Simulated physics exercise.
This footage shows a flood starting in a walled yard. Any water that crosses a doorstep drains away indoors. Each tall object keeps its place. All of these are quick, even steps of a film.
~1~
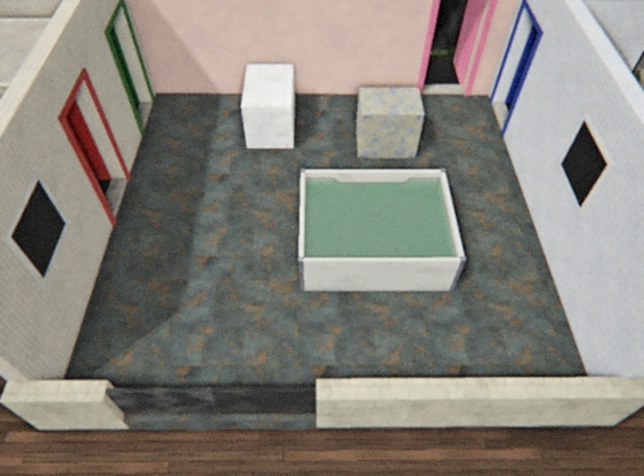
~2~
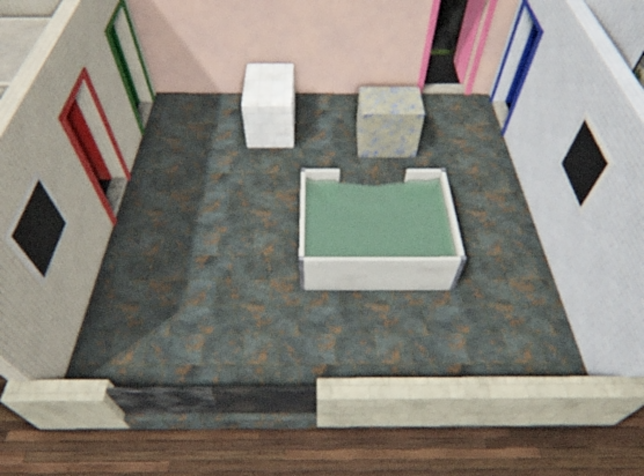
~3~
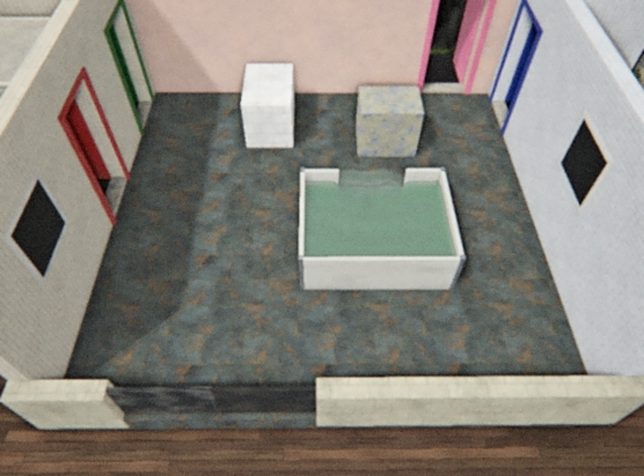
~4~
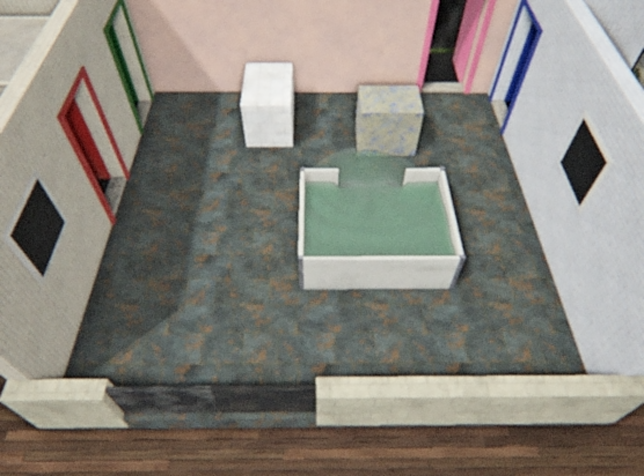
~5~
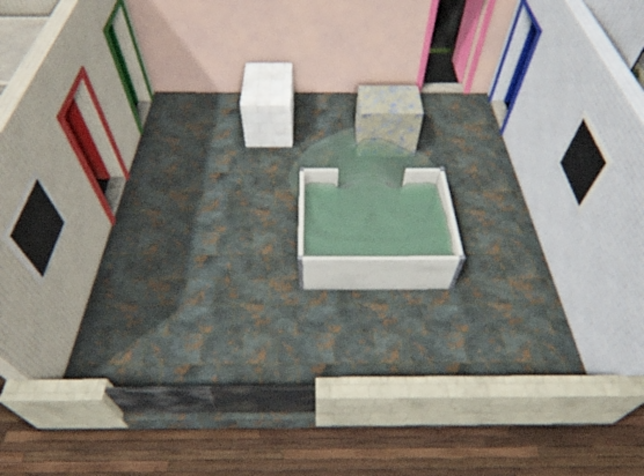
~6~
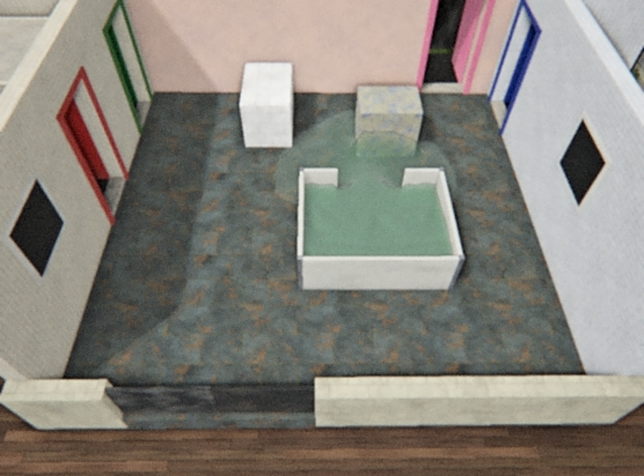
Green water in a white open tank pours out through a gap that opens in its far side, then spreads across the dark, mottled floor of a walled yard, reaching around the base of a speckled block behind the tank.
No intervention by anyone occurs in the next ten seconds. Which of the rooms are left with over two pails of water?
At the end, the red door doesn't overshoot the mark there; the pink door overshoots the mark there; the green door overshoots the mark there; the blue door overshoots the mark there.
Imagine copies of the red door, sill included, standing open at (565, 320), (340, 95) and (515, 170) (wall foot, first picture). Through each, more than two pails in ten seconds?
Log: Door one misses the mark; door two beats the mark; door three beats the mark.
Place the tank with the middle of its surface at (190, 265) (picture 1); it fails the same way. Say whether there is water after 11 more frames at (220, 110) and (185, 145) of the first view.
Point 1: Soaked through; point 2: Soaked through.
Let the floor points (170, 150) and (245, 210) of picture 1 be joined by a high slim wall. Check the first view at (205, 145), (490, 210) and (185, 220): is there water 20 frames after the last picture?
Results in order: Swamped / swamped / bone-dry.
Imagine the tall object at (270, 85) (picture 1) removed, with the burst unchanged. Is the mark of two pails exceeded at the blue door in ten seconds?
Looks to me like the blue door overshoots.
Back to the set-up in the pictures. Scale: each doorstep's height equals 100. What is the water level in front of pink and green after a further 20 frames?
First around 160 percent, second around 360 percent.
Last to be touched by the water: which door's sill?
Result: The one in red.
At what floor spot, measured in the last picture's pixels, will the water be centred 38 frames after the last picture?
Centre of mass: Roughly (371, 192).
A moment on, water covers 20 % of the floor; the red door not reached, the pink door not reached, the green door not reached, the blue door not reached.
Next, water covers 30 % of the floor; the red door not reached, the pink door not reached, the green door not reached, the blue door under two buckets in.
Then, water covers 55 % of the floor; the red door wet at the sill, nothing in, the pink door under two buckets in, the green door under two buckets in, the blue door under two buckets in.
Later, water covers 70 % of the floor; the red door wet at the sill, nothing in, the pink door over two buckets in, the green door over two buckets in, the blue door far over two buckets in.
In the end, water covers 95 % of the floor; the red door wet at the sill, nothing in, the pink door over two buckets in, the green door far over two buckets in, the blue door far over two buckets in.
